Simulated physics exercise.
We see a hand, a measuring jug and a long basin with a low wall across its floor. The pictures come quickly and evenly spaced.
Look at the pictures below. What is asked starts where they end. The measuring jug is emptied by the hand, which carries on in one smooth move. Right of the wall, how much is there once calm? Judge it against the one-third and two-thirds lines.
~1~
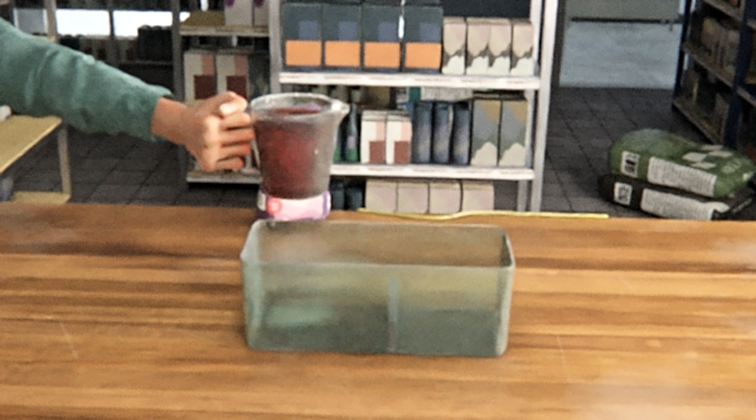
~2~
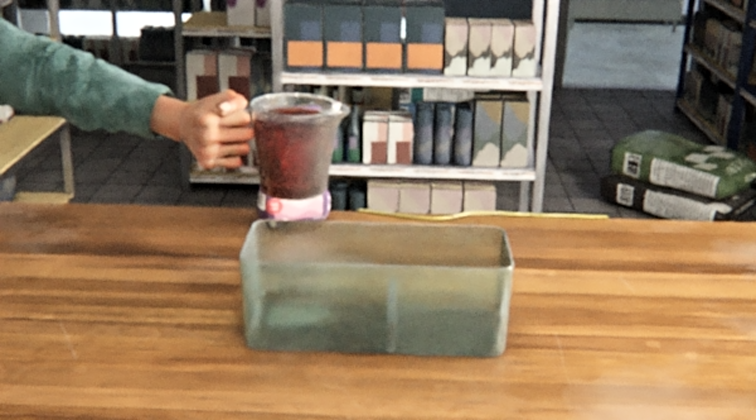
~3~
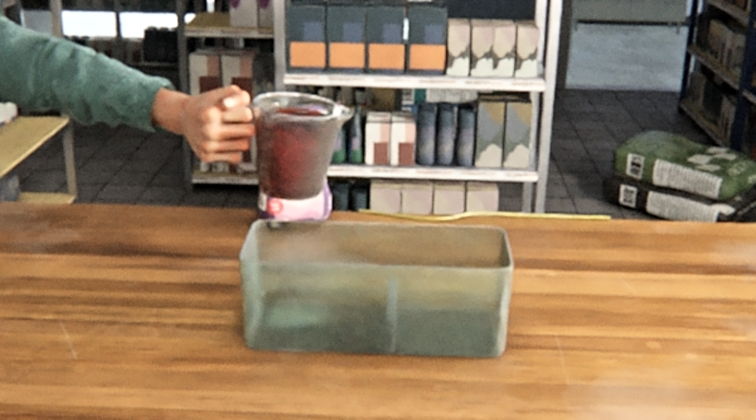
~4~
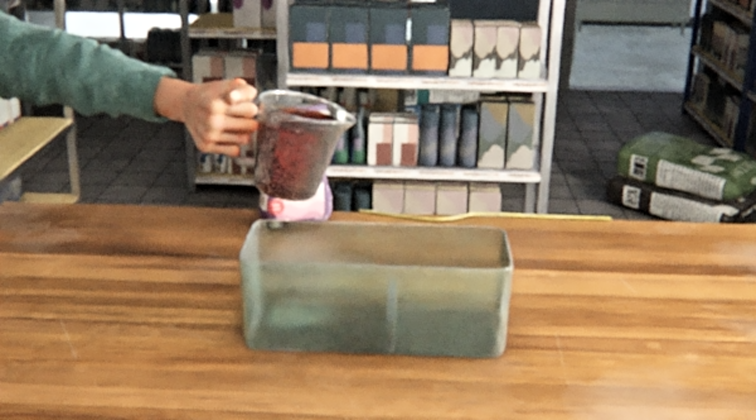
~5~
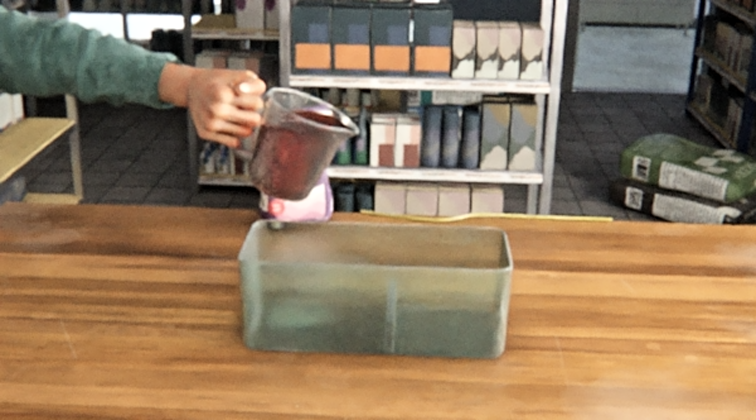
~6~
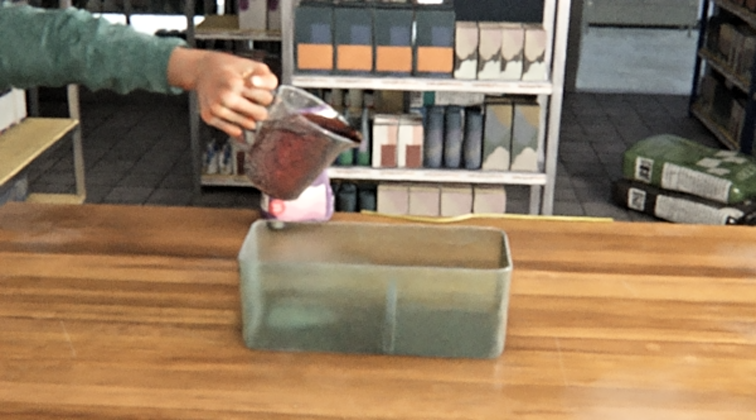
It ends up between the two lines.
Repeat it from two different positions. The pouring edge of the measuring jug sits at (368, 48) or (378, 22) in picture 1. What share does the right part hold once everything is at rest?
90 %, 85 %.
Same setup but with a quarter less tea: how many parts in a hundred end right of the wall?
Roughly 25 %.
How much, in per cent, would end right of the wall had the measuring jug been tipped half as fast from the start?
Close to 70 per cent.
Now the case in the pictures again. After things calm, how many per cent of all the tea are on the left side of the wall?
About 55 per cent.
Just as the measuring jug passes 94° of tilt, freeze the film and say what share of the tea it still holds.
About 50 %.
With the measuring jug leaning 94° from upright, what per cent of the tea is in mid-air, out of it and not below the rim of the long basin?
About 25 per cent.
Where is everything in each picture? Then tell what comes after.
In the first frame, it leans 0°; its right rim is at (350, 108); the tea meets the walls at (255, 116) and (337, 118); the long basin's rim runs from (248, 241) to (509, 248); the wall's top is at (393, 298).
In the second frame, it leans 1°; its right rim is at (350, 109); the tea meets the walls at (256, 115) and (337, 119).
In the third frame, it leans 6°; its right rim is at (352, 113); the tea meets the walls at (258, 114) and (339, 121).
In the fourth frame, it leans 13°; its right rim is at (356, 121); the tea meets the walls at (263, 115) and (344, 123).
In the fifth frame, it leans 22°; its right rim is at (360, 131); the tea meets the walls at (263, 120) and (351, 126).
In the sixth frame, it leans 32°; its right rim is at (362, 143); the tea meets the walls at (261, 131) and (358, 135); 1 per cent is over the edge.
A moment on, the tilt is 94° and 49 per cent is still to pour, 4 is left of the wall and 22 right of it.
Next, the tilt is 109° and 7 per cent is still to pour, 42 is left of the wall and 42 right of it.
Then the tilt is 109° and 0 per cent is still to pour, 55 is left of the wall and 43 right of it.
Later the tilt is 109° and 0 per cent is still to pour, 55 is left of the wall and 43 right of it.
Finally, 56 per cent lies left of the wall, 43 right of it and 1 outside.
